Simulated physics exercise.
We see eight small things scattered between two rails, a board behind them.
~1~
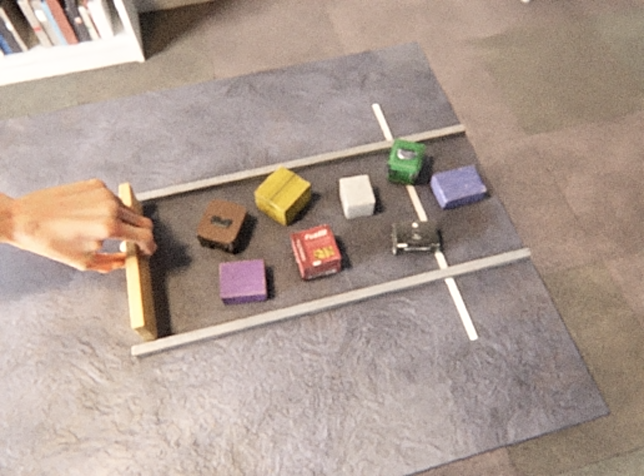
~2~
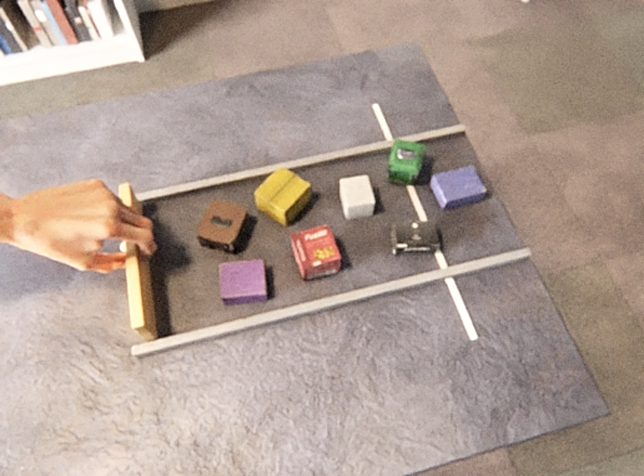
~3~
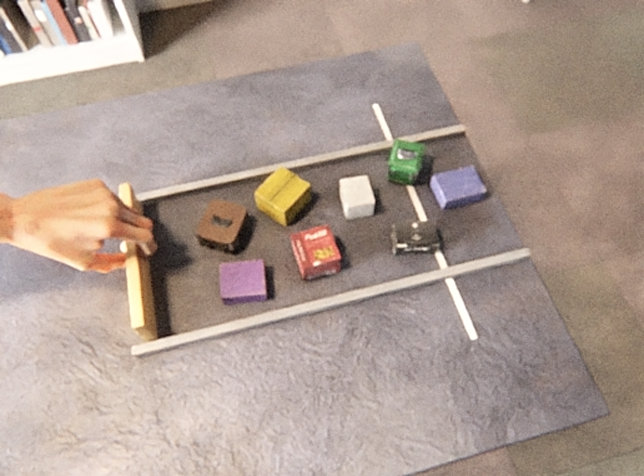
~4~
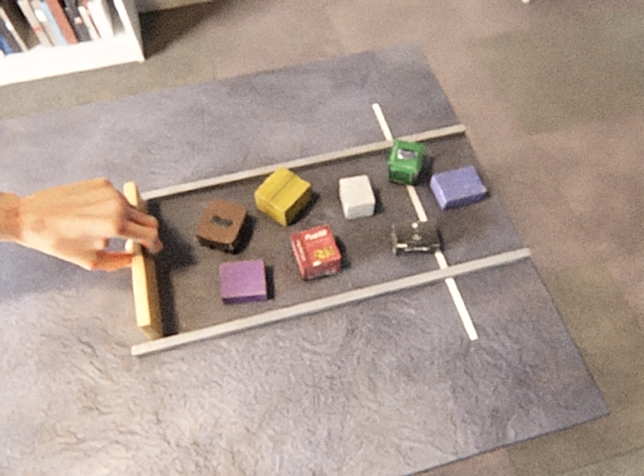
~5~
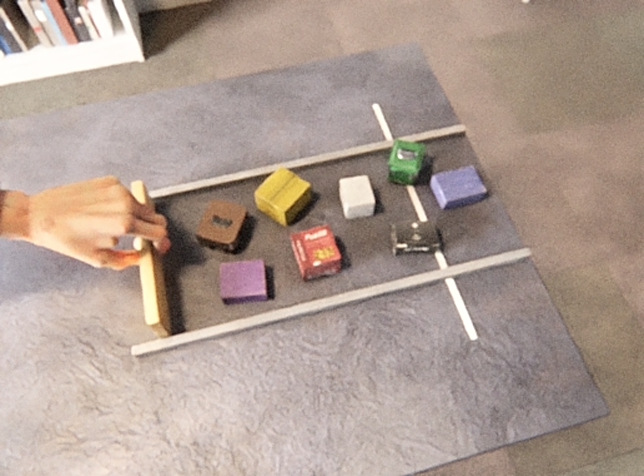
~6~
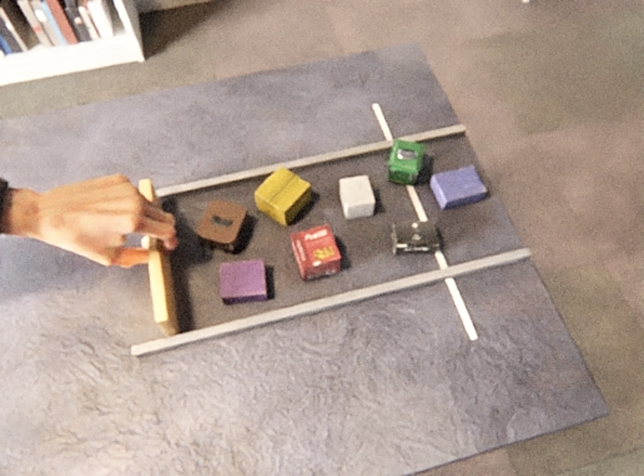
A hand slowly sliding a wooden board a little to the right between two rails, with eight small scattered objects staying still.
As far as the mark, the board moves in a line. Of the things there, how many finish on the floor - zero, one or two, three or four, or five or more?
Three or four finish on the floor.
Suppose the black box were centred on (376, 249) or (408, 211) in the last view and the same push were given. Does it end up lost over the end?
Well, the first time it goes overboard and the second time it goes overboard.
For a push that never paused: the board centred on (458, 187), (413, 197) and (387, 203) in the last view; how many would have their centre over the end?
Counts: 6, 3, 0.
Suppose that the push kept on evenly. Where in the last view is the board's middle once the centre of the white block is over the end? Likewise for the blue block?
The middle would be close to (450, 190) and then close to (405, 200).
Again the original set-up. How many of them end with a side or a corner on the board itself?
Number: 2.
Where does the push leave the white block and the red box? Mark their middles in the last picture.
In the last picture the white block sits at (469, 187) while the red box sits at (489, 212).
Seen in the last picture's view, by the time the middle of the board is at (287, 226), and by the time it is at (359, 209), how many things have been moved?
So 5, and at the other place 7.
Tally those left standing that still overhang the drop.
Looks like 0 of them.
A little later, none off yet; blue block at rest near (458, 188); green case at rest near (405, 163); black box at rest near (415, 238).
When it is over, the number that fall off is three or four; down, black box, green case and blue block.
